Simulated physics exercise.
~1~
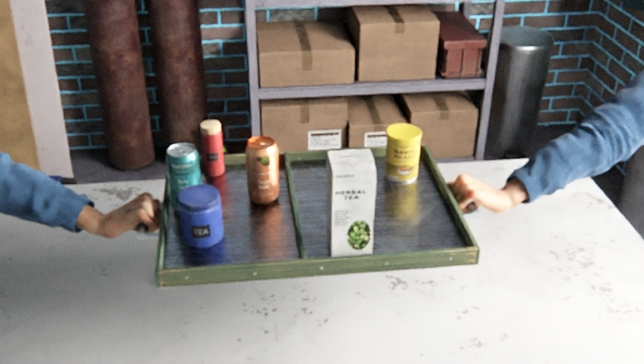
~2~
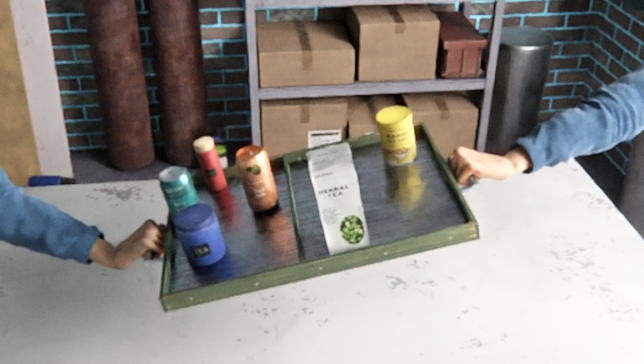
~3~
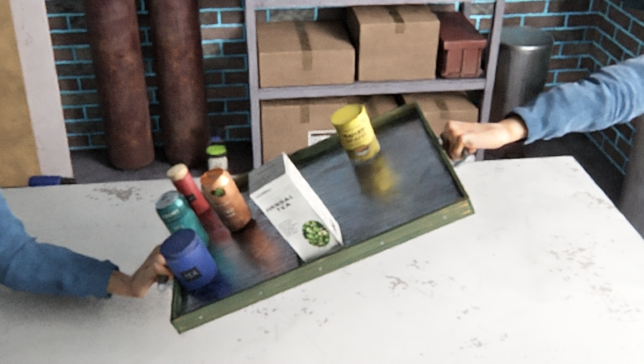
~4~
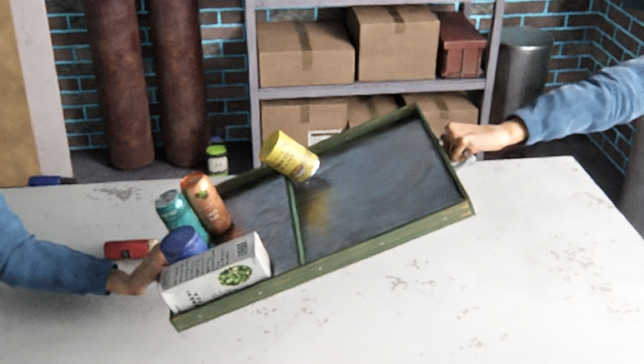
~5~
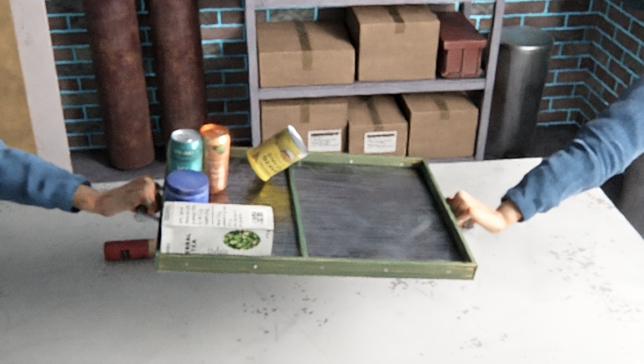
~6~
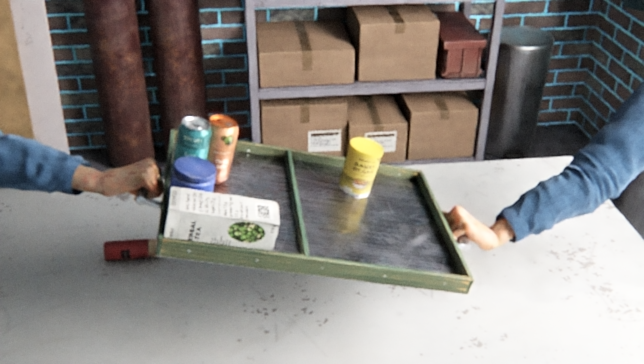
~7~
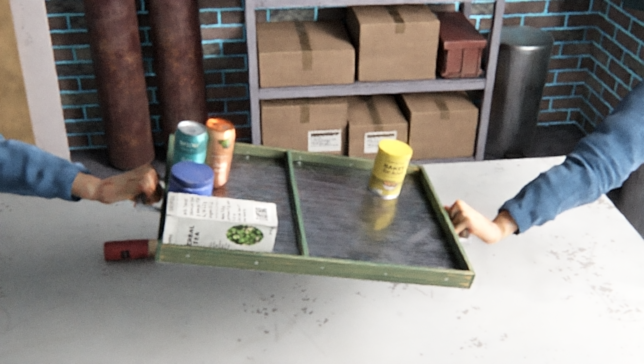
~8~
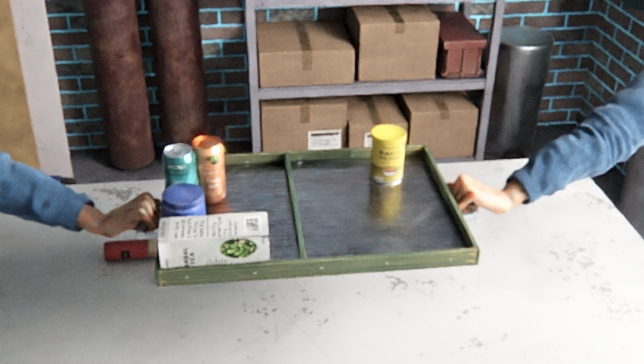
In a storeroom with brick walls and shelves of cardboard boxes, two hands hold a green-rimmed tray of cans, jars and a white herbal tea carton above a pale table. The tray tips down to the left, and the containers lean and slide that way. The carton topples onto its side, while the red shaker drops off onto the table. As the tray swings back, the yellow tin tilts over, then moves right as that side dips. Finally the tray levels, with the yellow tin upright, the carton lying beside the blue jar, and the orange and turquoise cans standing behind.
